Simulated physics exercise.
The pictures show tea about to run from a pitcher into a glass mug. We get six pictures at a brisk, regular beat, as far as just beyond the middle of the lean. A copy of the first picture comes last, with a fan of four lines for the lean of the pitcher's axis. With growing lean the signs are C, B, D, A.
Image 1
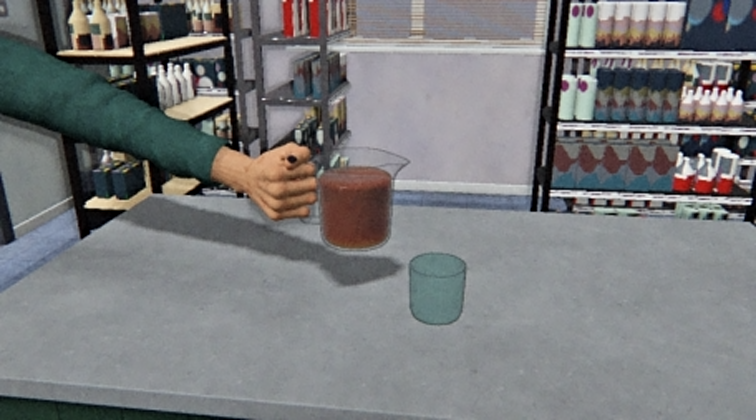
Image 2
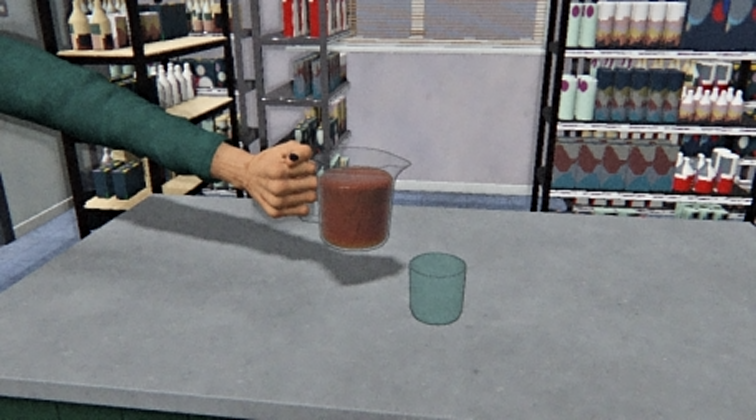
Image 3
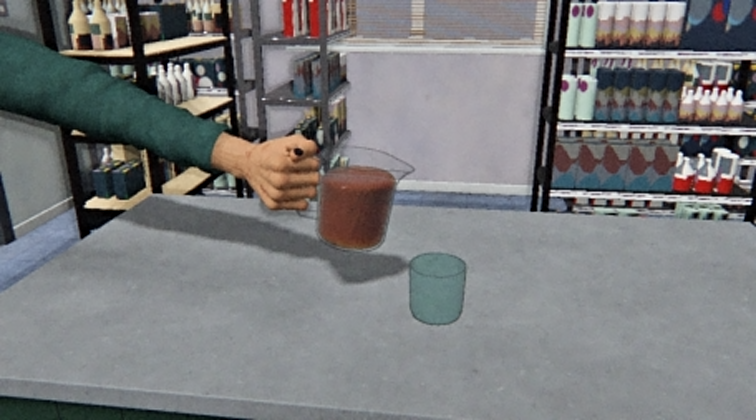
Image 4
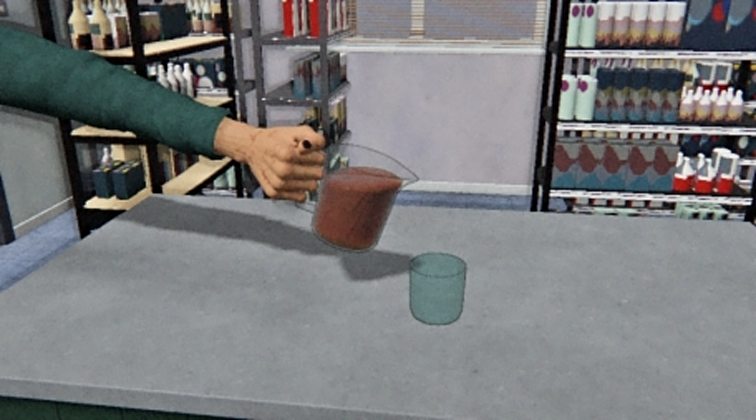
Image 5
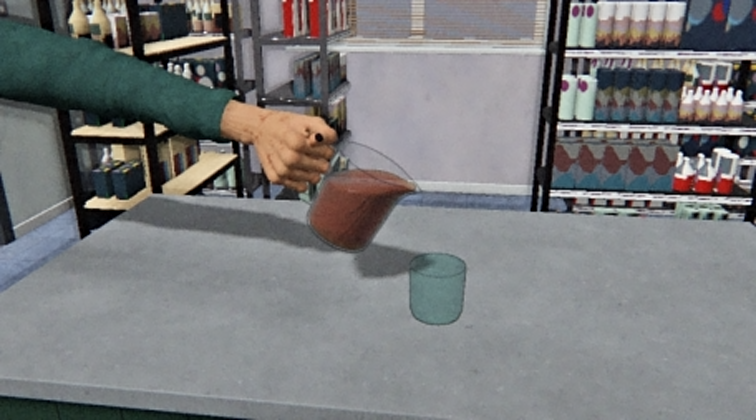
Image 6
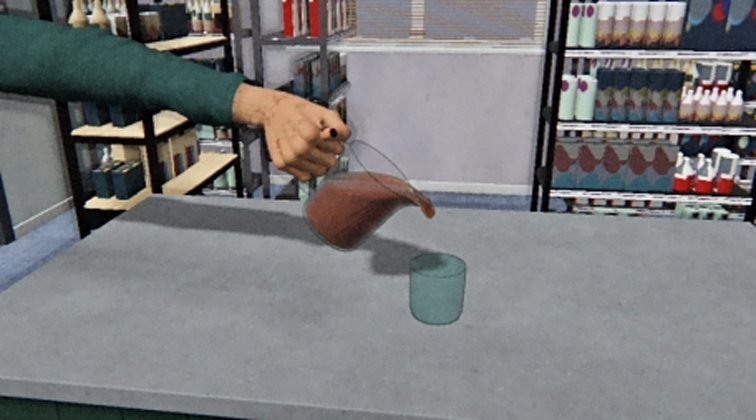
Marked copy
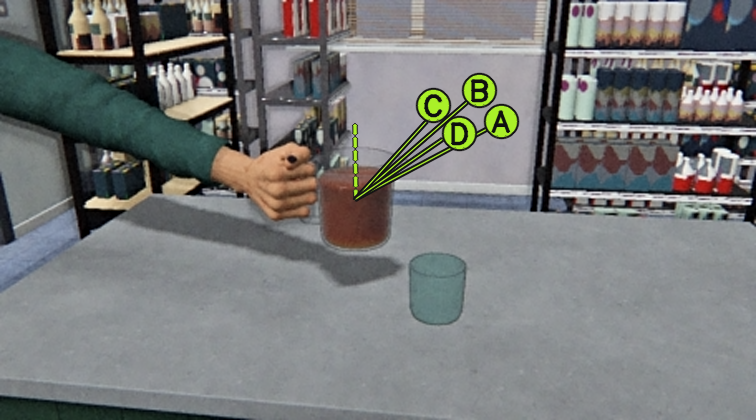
A hand in a green sleeve holds a clear pitcher of reddish-brown liquid upright above a grey counter, to the left of an empty greenish glass. The hand rises as it tilts the pitcher steadily to the right, and the liquid slides toward the lip, then just begins to run over it.
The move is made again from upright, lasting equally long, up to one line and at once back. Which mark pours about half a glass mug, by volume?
The best tilt is B.
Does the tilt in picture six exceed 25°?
Yes, it does.
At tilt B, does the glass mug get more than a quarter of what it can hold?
Yes.
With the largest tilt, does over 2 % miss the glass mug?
Yes, it does.
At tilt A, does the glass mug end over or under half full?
Over half.
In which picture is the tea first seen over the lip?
Picture 6.
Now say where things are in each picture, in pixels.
The first picture shows upright, lip at (409, 162); rim of the glass mug round (438, 264); nothing has left yet.
The second picture shows tipped about 2°, lip at (410, 164); nothing has left yet.
The third picture shows tipped about 8°, lip at (414, 170); nothing has left yet.
The fourth picture shows tipped about 17°, lip at (418, 179); nothing has left yet.
The fifth picture shows tipped about 28°, lip at (421, 191); nothing has left yet.
The sixth picture shows tipped about 40°, lip at (421, 204); tea is over the lip, down to (431, 214).
In lime, A at (486, 129); B at (467, 102); C at (426, 121); D at (442, 139).
Choosing A, the glass mug ends with about 75 % of what it can hold; 10 % of the tea is spilt.
Choosing B, the glass mug ends with about 52 % of what it can hold.
Choosing C, the glass mug ends with about 36 % of what it can hold.
Choosing D, the glass mug ends with about 72 % of what it can hold.
